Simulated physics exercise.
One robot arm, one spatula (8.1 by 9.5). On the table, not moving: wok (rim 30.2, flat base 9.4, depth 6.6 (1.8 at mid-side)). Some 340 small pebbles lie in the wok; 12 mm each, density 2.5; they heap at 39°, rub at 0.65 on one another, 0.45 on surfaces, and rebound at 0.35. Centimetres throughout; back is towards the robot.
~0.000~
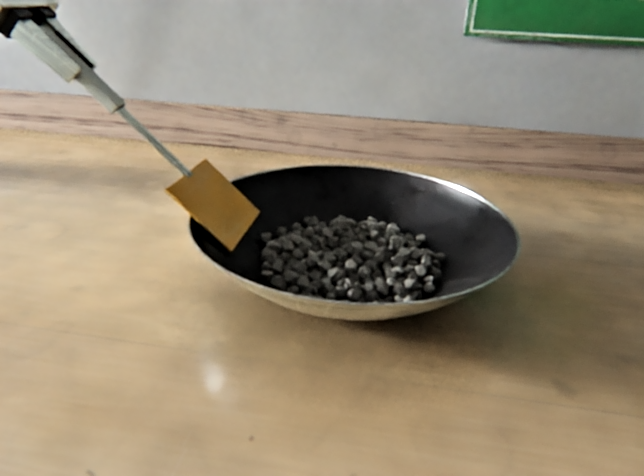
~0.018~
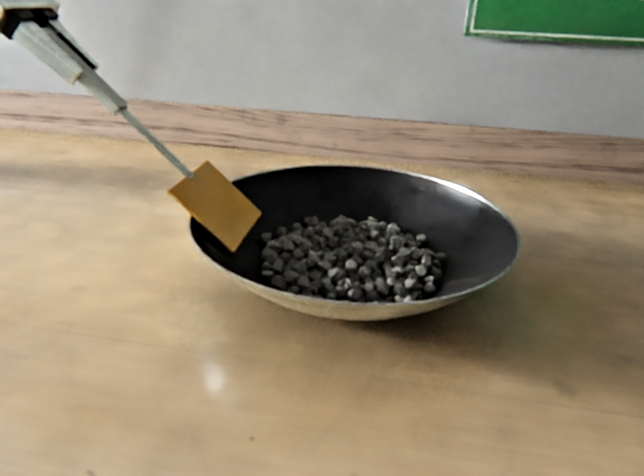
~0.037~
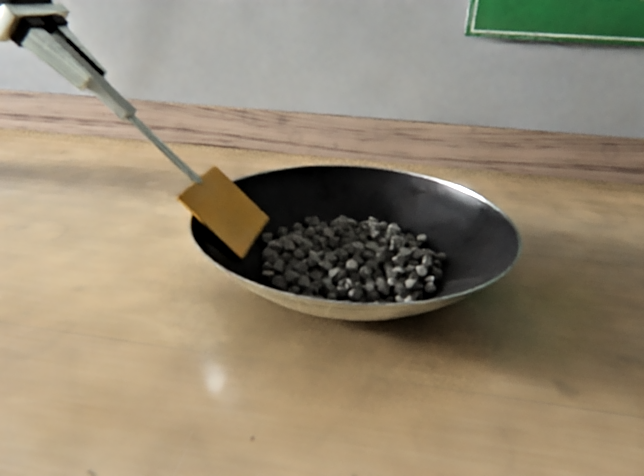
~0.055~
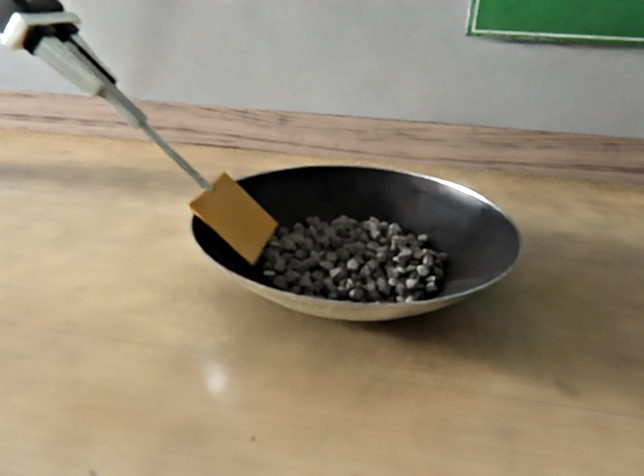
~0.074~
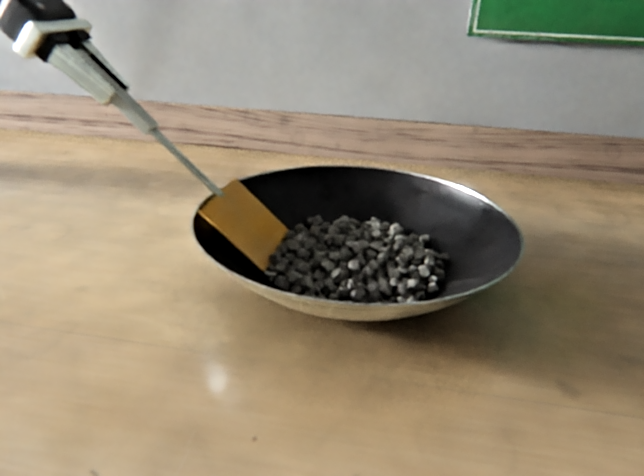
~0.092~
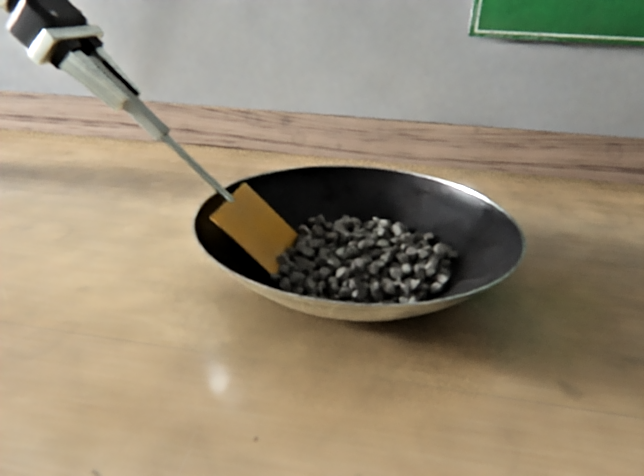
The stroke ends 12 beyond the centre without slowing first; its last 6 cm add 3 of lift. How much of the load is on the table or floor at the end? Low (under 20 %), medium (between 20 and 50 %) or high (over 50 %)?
Answer: Medium; between 20 and 50 % of the small pebbles finish on the table or floor.
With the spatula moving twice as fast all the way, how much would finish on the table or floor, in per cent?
It would be near 55 per cent.
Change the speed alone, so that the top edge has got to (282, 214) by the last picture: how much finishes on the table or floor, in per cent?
Some 60 per cent.
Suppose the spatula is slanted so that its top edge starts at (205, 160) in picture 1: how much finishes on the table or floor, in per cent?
About 40 per cent.
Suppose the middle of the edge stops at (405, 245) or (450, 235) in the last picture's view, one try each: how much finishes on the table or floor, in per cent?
About 0 and 10 per cent.
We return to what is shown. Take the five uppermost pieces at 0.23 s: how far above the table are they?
Some 6 cm.
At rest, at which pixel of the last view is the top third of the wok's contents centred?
Near (442, 266).
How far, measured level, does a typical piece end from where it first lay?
Some 11 cm.
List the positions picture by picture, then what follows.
The first picture shows spatula top edge at (187, 173), sloping 43°; upper third of the load around (349, 254), from x 265 to 440, top at y 220; 338 in the wok.
The second picture shows spatula top edge at (189, 174), sloping 43°; upper third of the load around (349, 254), from x 265 to 440, top at y 220.
The third picture shows spatula top edge at (197, 180), sloping 43°; upper third of the load around (350, 254), from x 265 to 440, top at y 220.
The fourth picture shows spatula top edge at (207, 187), sloping 43°; upper third of the load around (351, 254), from x 270 to 440, top at y 220.
The fifth picture shows spatula top edge at (218, 193), sloping 43°; upper third of the load around (353, 254), from x 270 to 445, top at y 220.
The sixth picture shows spatula top edge at (229, 199), sloping 43°; upper third of the load around (364, 252), from x 275 to 450, top at y 220; 338 in the wok.
After 0.23 s, sloping 43°, highest piece 6 above the table; 338 in the wok.
After 0.37 s, sloping 43°, highest piece 9 above the table; 328 in the wok, 10 on the blade or in flight.
After 0.63 s, sloping 43°, highest piece 7 above the table; 201 in the wok, 129 on the table or floor, 8 on the blade or in flight.
After 1.68 s, sloping 43°, highest piece 7 above the table; 201 in the wok, 137 on the table or floor.
At rest, 201 in the wok, 137 on the table or floor. That is 41 % on the table or floor.
